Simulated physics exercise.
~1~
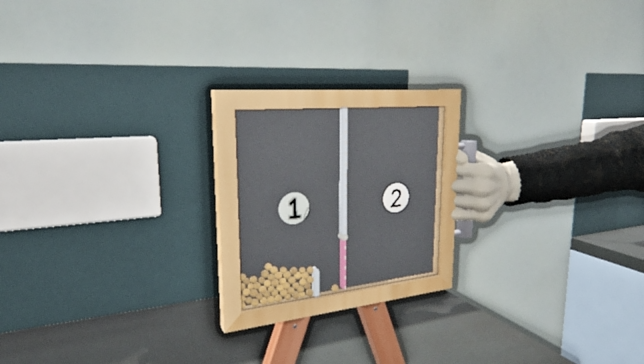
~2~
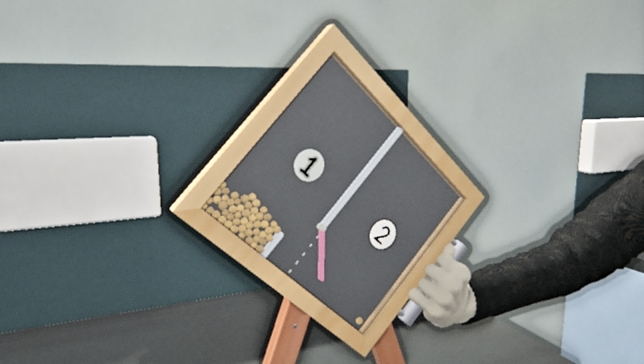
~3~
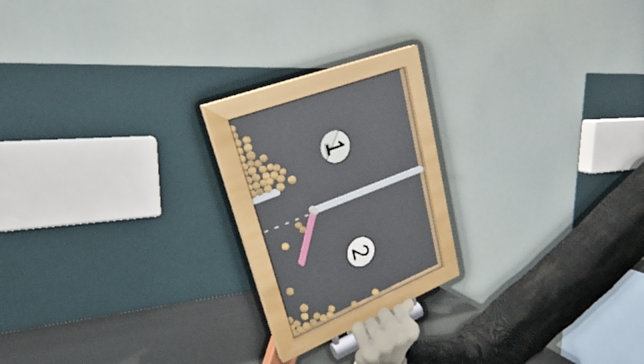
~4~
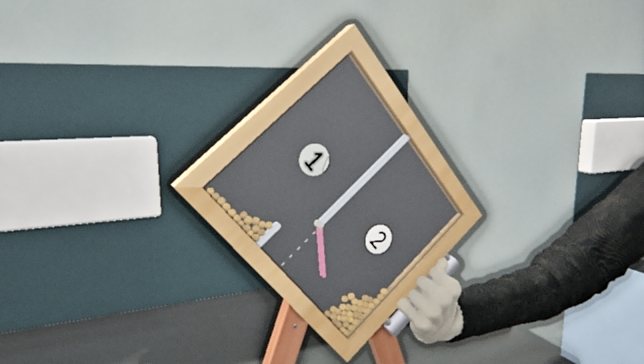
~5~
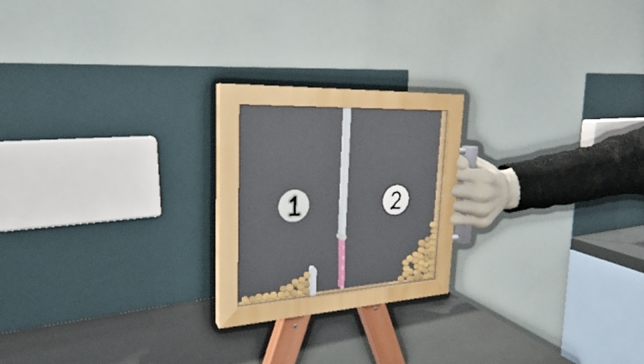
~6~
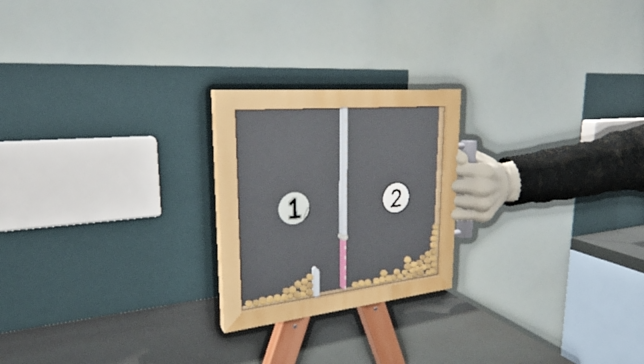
A gloved hand tilts a framed box clockwise and back, leaving more beads in side two.
